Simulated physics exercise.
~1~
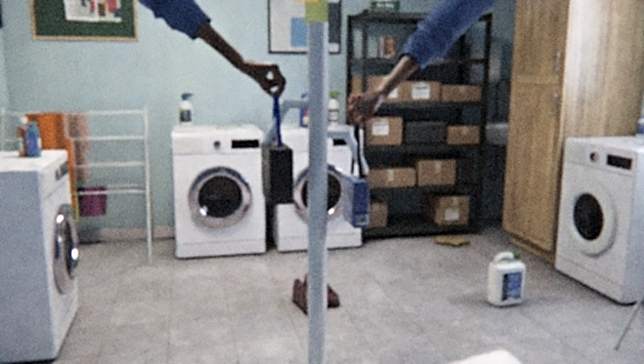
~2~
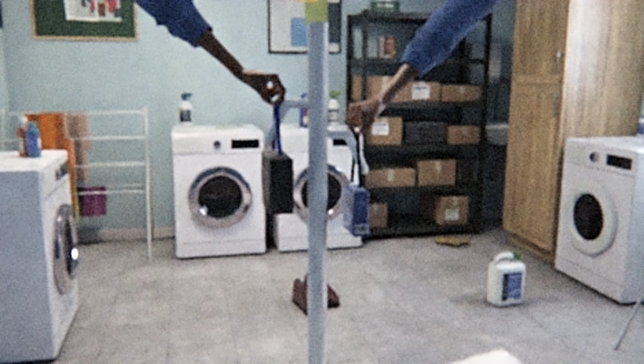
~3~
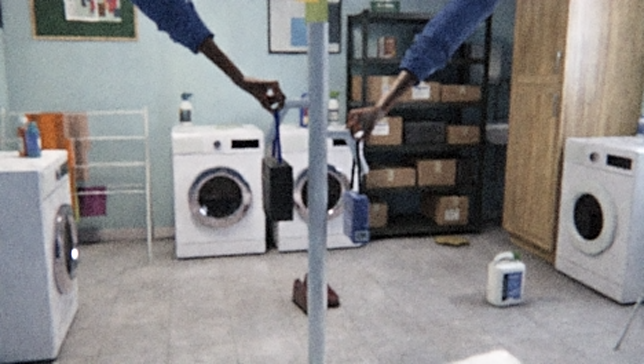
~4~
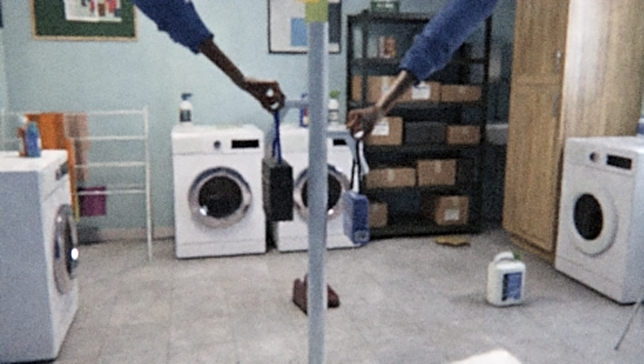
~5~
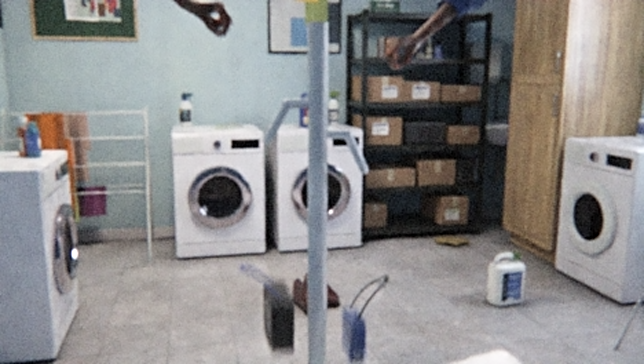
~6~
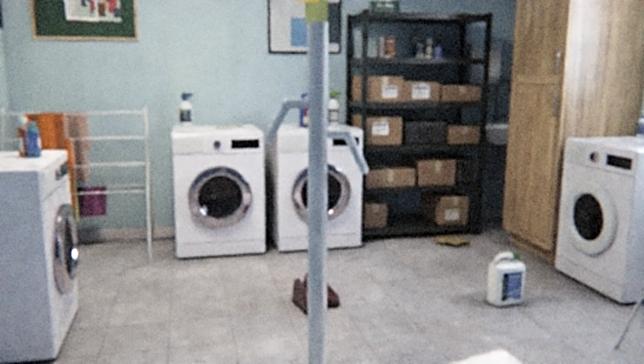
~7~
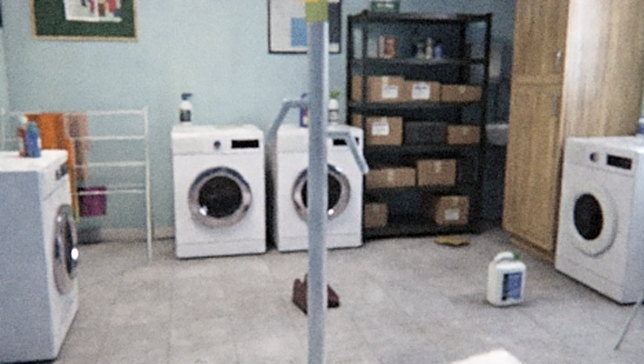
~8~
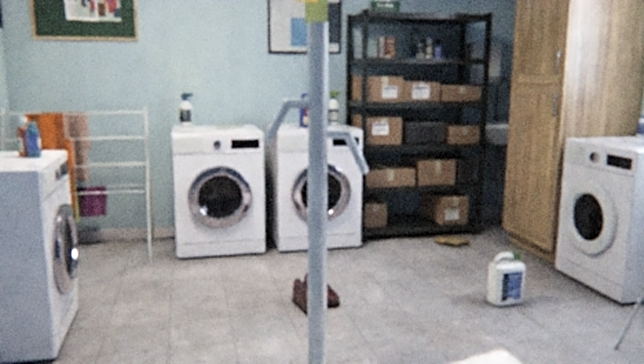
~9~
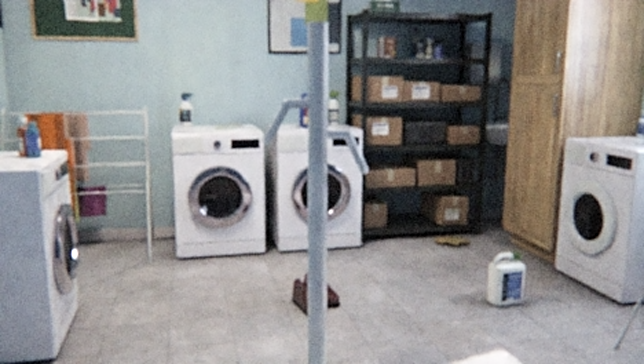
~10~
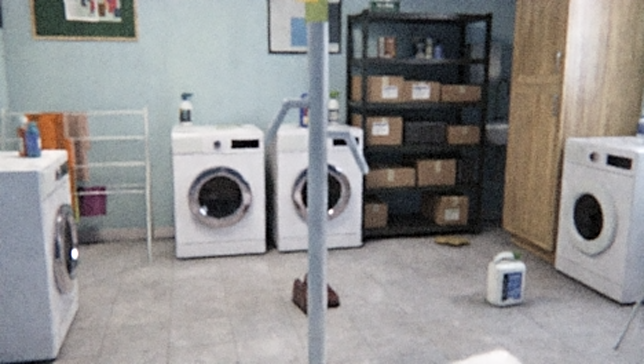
Two hands lower a black case and blue pouch by a stand, and both fall.
